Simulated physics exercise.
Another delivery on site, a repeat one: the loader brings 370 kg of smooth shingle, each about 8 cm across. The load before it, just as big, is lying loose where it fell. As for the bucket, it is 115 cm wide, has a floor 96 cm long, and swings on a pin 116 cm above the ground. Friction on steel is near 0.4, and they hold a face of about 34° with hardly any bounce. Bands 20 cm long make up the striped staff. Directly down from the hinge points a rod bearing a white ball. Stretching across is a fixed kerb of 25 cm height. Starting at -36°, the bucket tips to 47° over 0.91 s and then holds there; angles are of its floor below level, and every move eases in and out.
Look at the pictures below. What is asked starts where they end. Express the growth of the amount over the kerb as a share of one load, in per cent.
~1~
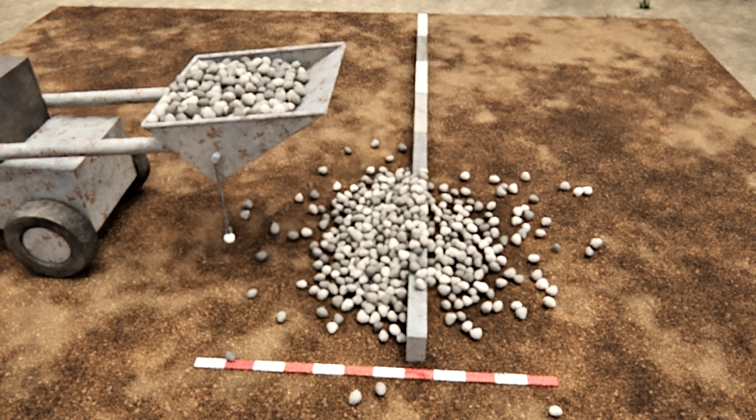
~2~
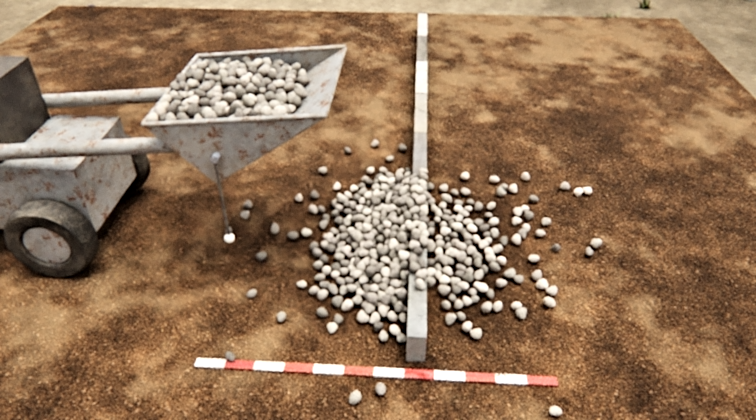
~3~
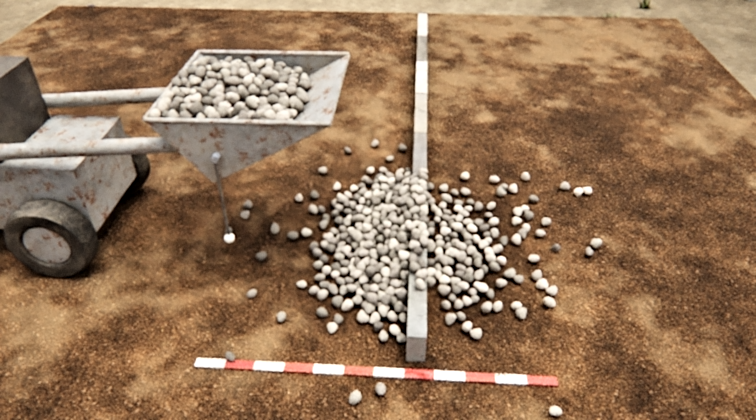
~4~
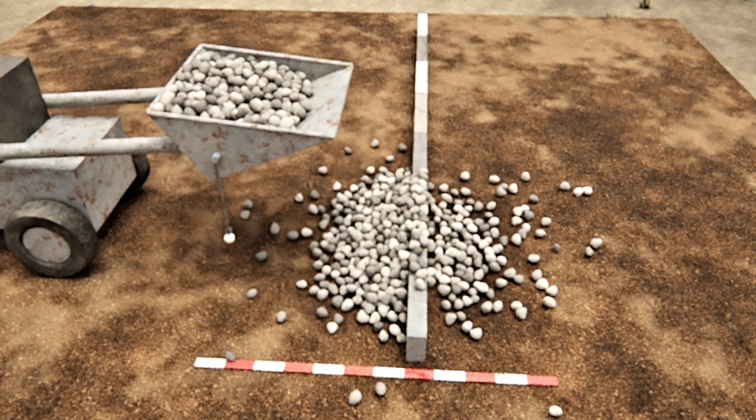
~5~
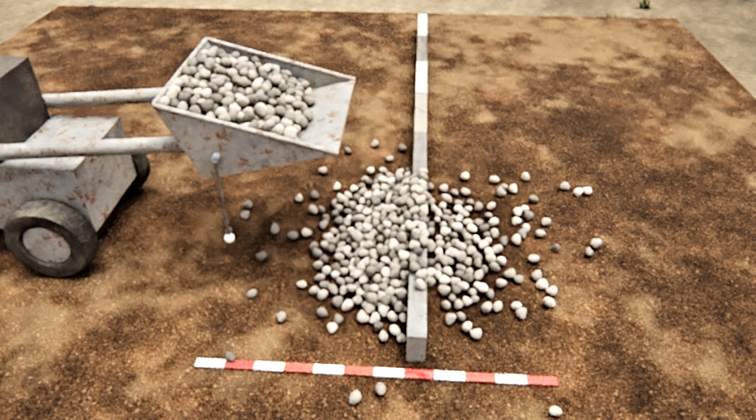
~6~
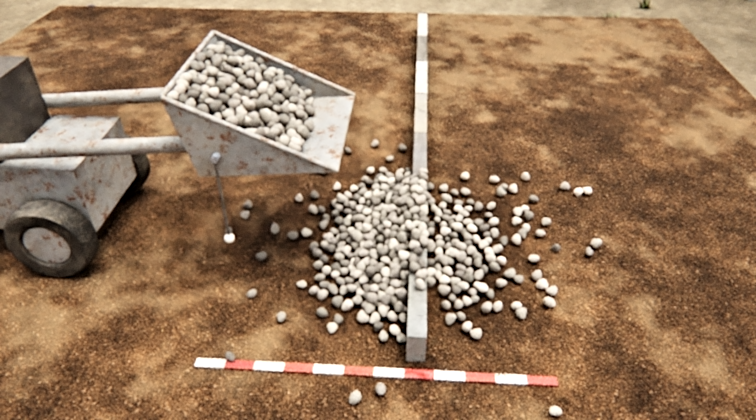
Roughly 0 per cent of a load.
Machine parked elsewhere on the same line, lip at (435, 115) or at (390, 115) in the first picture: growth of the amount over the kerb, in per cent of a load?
Roughly 65 and 15 per cent, in that order.
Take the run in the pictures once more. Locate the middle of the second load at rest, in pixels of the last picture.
Their middle rests near (342, 228).
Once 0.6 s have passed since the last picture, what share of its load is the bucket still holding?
Close to 55 in a hundred.
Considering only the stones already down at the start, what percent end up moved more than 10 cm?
10 %.
Then, 0.3 s after the last picture the floor is at 34°; in per cent of one load, 100 in the bucket, 76 on this side of the kerb, 24 over the kerb; the foremost stones are at (569, 215).
Then, 0.6 s after the last picture the floor is at 47°; in per cent of one load, 55 in the bucket, 121 on this side of the kerb, 24 over the kerb; the foremost stones are at (569, 215).
Then, 1.0 s after the last picture the floor is at 47°; in per cent of one load, 4 in the bucket, 172 on this side of the kerb, 24 over the kerb; the foremost stones are at (569, 215).
Then, 3.6 s after the last picture the floor is at 47°; in per cent of one load, 0 in the bucket, 176 on this side of the kerb, 24 over the kerb; the foremost stones are at (569, 215). Net gain over the kerb, 0.
